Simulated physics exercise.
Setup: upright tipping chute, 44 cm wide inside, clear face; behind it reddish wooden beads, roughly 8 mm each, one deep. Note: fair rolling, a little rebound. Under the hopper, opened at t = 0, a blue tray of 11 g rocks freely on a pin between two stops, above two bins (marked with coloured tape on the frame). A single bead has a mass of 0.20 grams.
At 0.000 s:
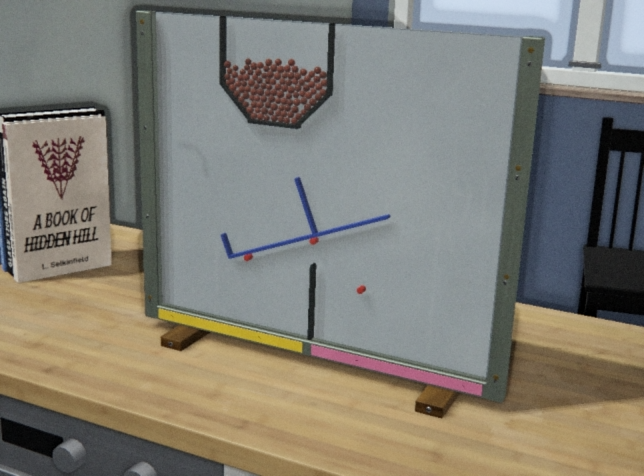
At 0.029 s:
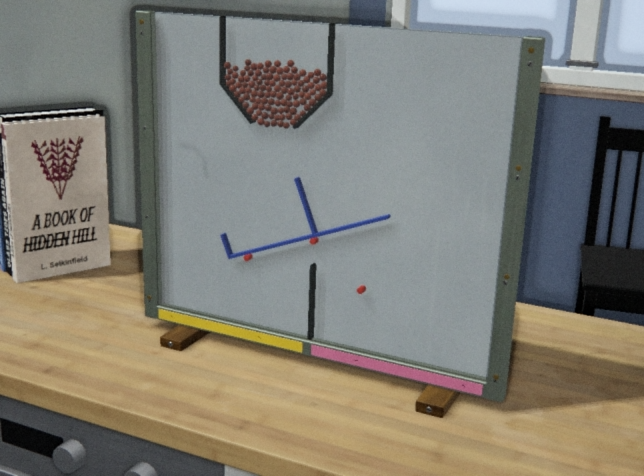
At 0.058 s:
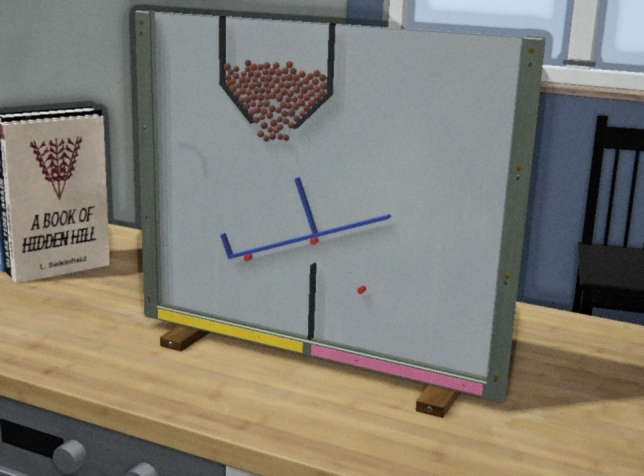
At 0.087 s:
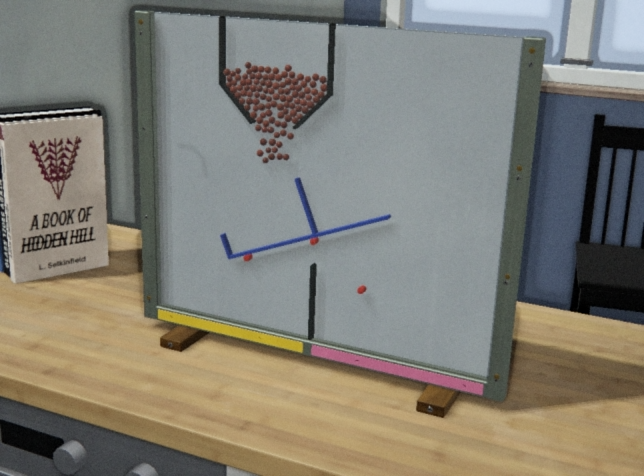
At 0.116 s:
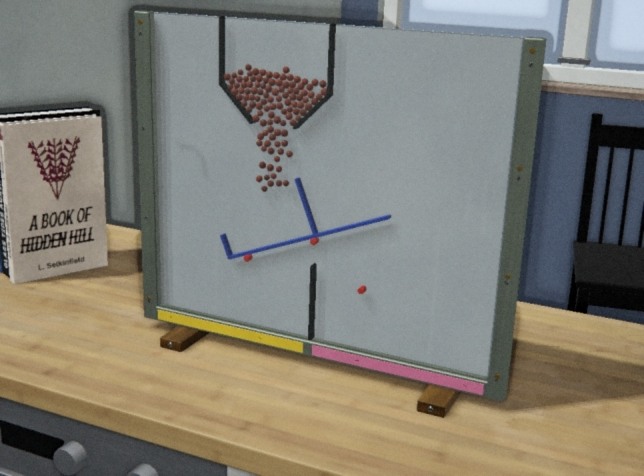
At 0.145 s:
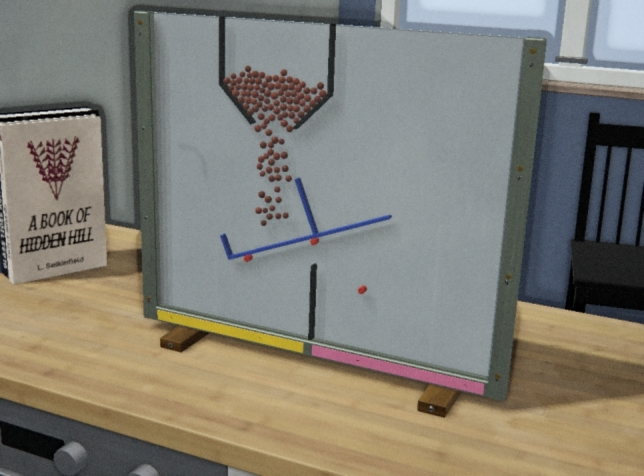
On a wooden counter beside a book, reddish beads begin dropping from a hopper in an upright clear-faced board, streaming down toward the left side of a blue tray, which stays tilted with its left end low.
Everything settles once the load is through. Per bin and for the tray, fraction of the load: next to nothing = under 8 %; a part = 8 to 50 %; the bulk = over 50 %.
Yellow bin: A portion. Pink bin: Almost nothing. Tray: The majority.
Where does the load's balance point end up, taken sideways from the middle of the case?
It sits around 9 cm left of centre.
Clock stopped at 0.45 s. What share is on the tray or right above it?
My estimate is around 85 in a hundred.
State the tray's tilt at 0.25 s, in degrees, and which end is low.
20° or so, left end low.
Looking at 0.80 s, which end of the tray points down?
It dips on the left end.
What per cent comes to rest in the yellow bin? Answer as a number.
30 %.
By 0.25 s 60 % have left the hopper; tray left end down 22°; on or over it 55 %, past it to the left 0 %, to the right 0 %.
By 0.45 s 100 % have left the hopper; tray left end down 22°; on or over it 85 %, past it to the left 15 %, to the right 0 %.
By 0.80 s 100 % have left the hopper; tray left end down 22°; on or over it 70 %, past it to the left 30 %, to the right 0 %.
All still by 1.7 s, yellow bin 30 %, pink bin 0 %, tray 70 %; tray left end down 22°.
